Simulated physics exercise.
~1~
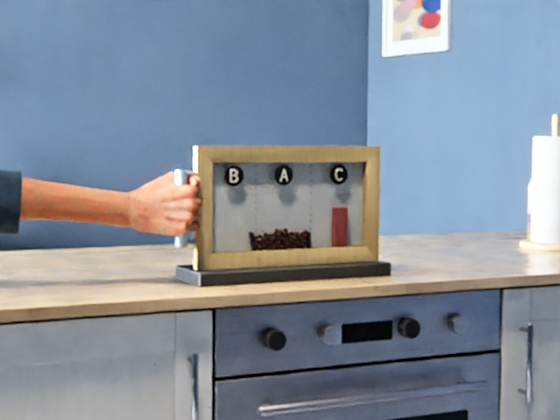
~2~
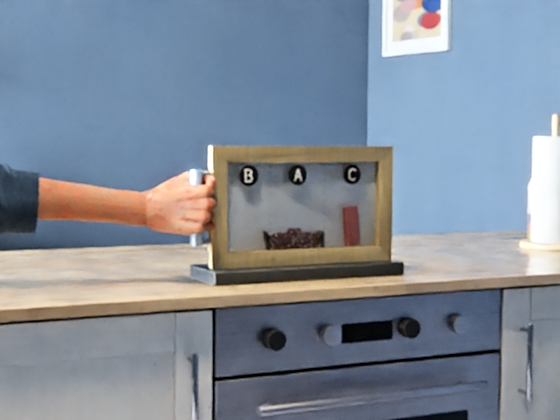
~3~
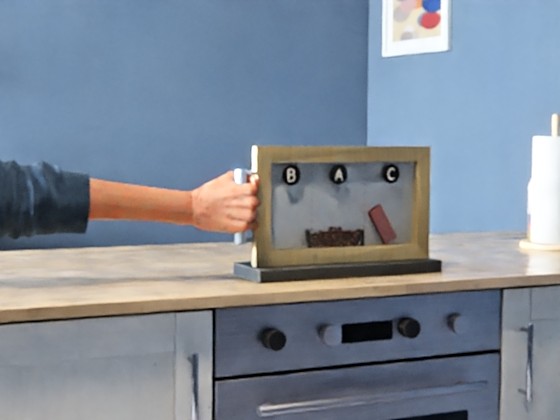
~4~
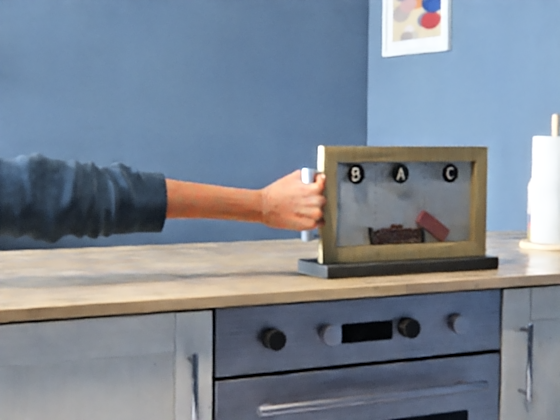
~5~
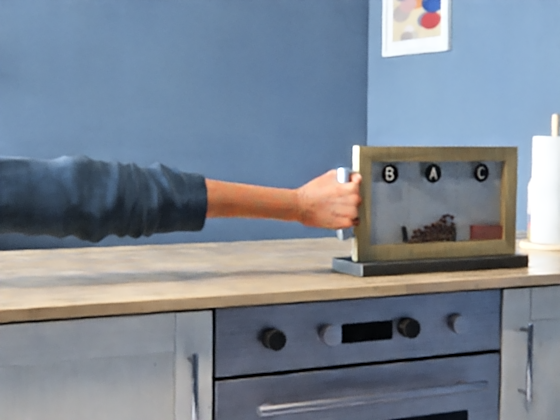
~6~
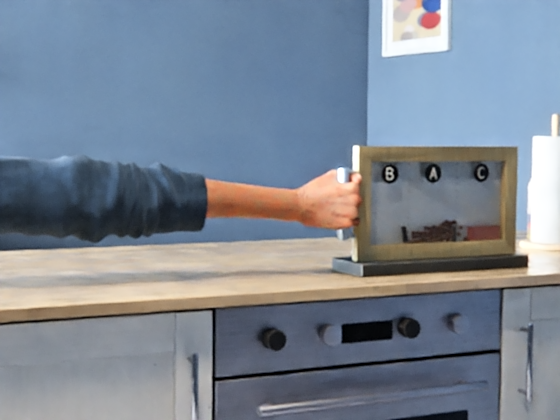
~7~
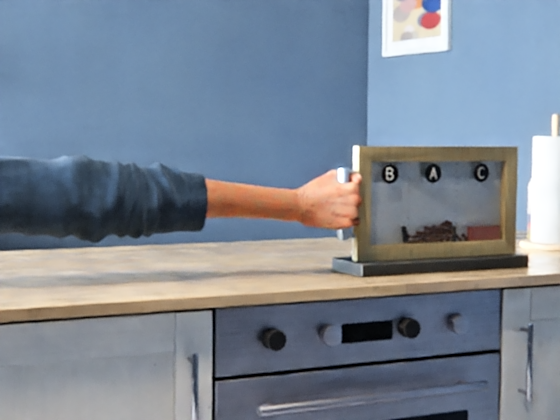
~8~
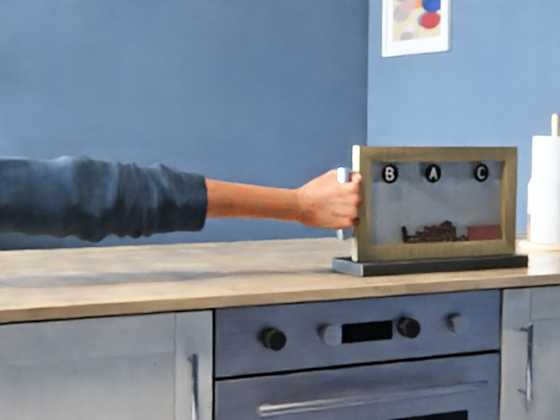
A hand slid a closed, wood-framed case holding dark beads and a red block to the right along a kitchen counter; the block tipped over onto its side, and once the case stopped, the beads settled low, mostly beneath the middle letter A.
